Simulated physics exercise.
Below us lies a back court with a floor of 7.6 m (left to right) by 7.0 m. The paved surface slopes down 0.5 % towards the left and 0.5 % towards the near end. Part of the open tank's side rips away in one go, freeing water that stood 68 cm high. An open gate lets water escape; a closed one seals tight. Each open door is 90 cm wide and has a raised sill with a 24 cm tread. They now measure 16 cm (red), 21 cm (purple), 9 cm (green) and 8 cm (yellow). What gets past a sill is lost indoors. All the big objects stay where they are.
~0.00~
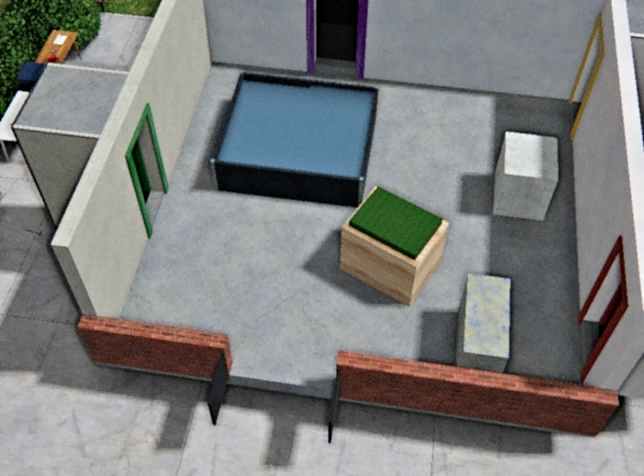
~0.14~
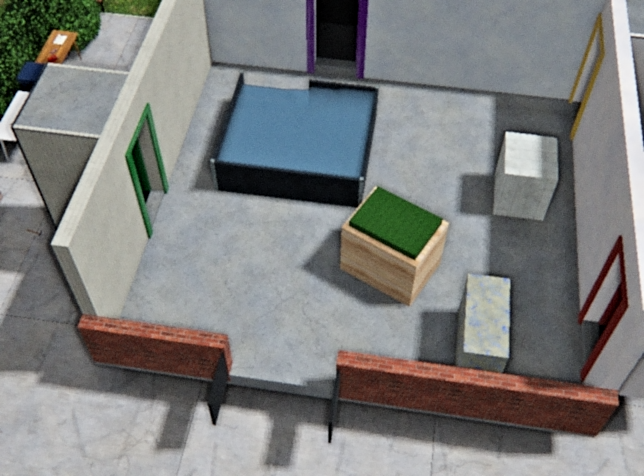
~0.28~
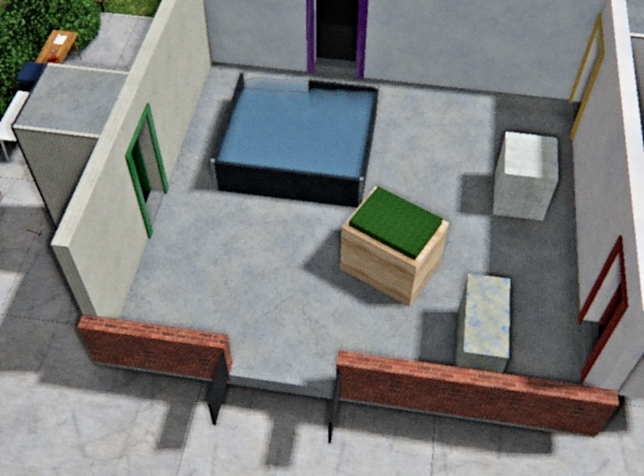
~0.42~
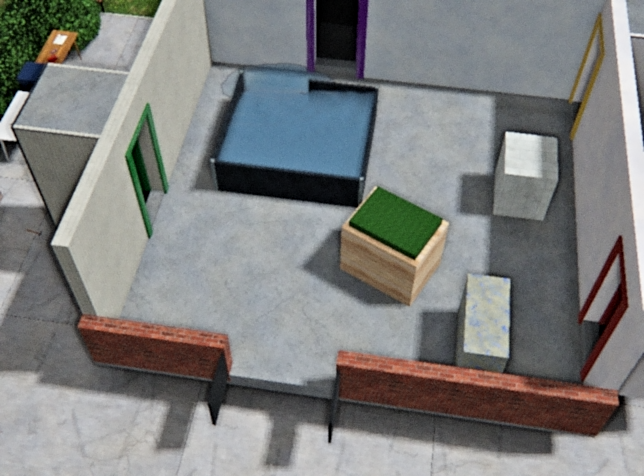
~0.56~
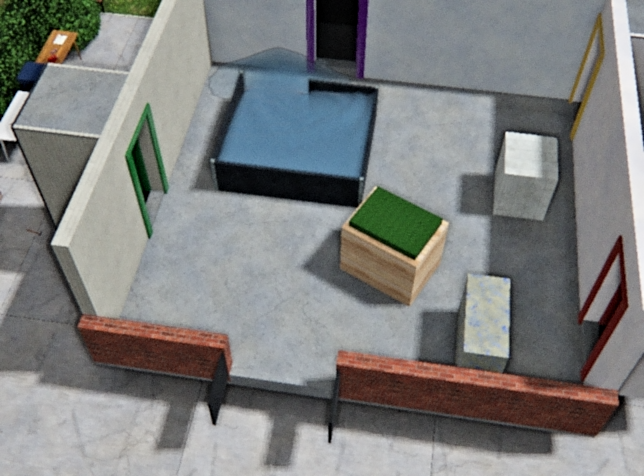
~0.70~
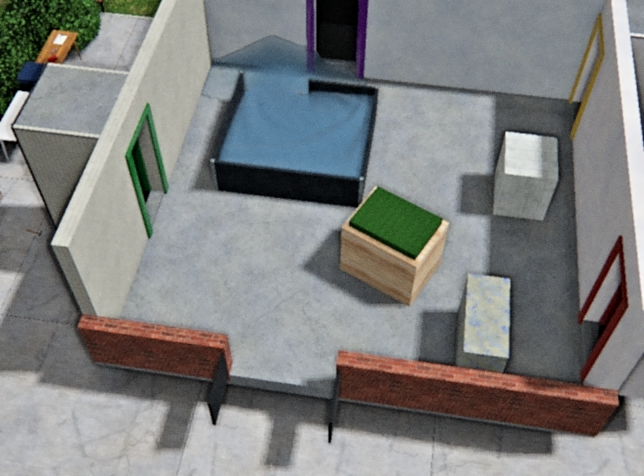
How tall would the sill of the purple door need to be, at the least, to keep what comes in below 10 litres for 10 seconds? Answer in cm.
It would have to be roughly 30 cm high.
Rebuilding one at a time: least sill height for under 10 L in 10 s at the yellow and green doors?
Roughly 18 cm at yellow and 10.5 cm at green.
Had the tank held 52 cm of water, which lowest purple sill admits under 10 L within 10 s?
Then roughly 22 cm.
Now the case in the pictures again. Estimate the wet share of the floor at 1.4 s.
Near 10 per cent is wet.
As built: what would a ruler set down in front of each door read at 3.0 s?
In cm: Red 0, purple 24, green 6, yellow 13.
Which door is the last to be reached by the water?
It is the red one.
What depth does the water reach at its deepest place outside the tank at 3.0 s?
About 43 cm.
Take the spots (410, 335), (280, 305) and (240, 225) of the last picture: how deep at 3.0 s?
About 0, 0 and 0 cm.
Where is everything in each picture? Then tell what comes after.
Still water, 68 cm deep, in the open tank at (298, 126); the purple door at (336, 37) is dry, in the first picture.
Water pours out on the far side and has run 0.3 m, to a hidden place; about 9 cm deep outside, 68 cm at the back, in the second picture.
Water pours out on the far side and has run 0.7 m, to a hidden place; about 12 cm deep outside, 68 cm at the back, in the third picture.
The gap is on the far side, the front 1.1 m out at (251, 66); the back of the open tank holds 68 cm, in the fourth picture.
The front is at (227, 64), 1.3 m from the gap on the far side; 2.7 m2 of floor is wet, 68 cm left at the back, in the fifth picture.
The front is at (213, 62), 1.5 m from the gap on the far side; 3.0 m2 of floor is wet, 67 cm left at the back; water is at the purple door at (336, 37), in the sixth picture.
After 1.4 s water covers 10 % of the floor, deepest (70 cm) near (212, 66); 27 cm at the purple door, 9 litres in over its 21 cm sill.
After 3.0 s water covers 45 % of the floor, deepest (43 cm) near (218, 72); 24 cm at the purple door, 39 litres in over its 21 cm sill.
After 10.0 s water covers 95 % of the floor, deepest (14 cm) near (206, 83); 10 cm at the purple door, 51 litres in over its 21 cm sill.
At the purple door as built, the water arrived by 0.6 s and peaked near 32 cm at 0.7 s.
With a sill of 26 cm, 24 litres would have come in within the 10 s; with 36 cm, 2 litres. So under 10 litres takes about 30 cm.
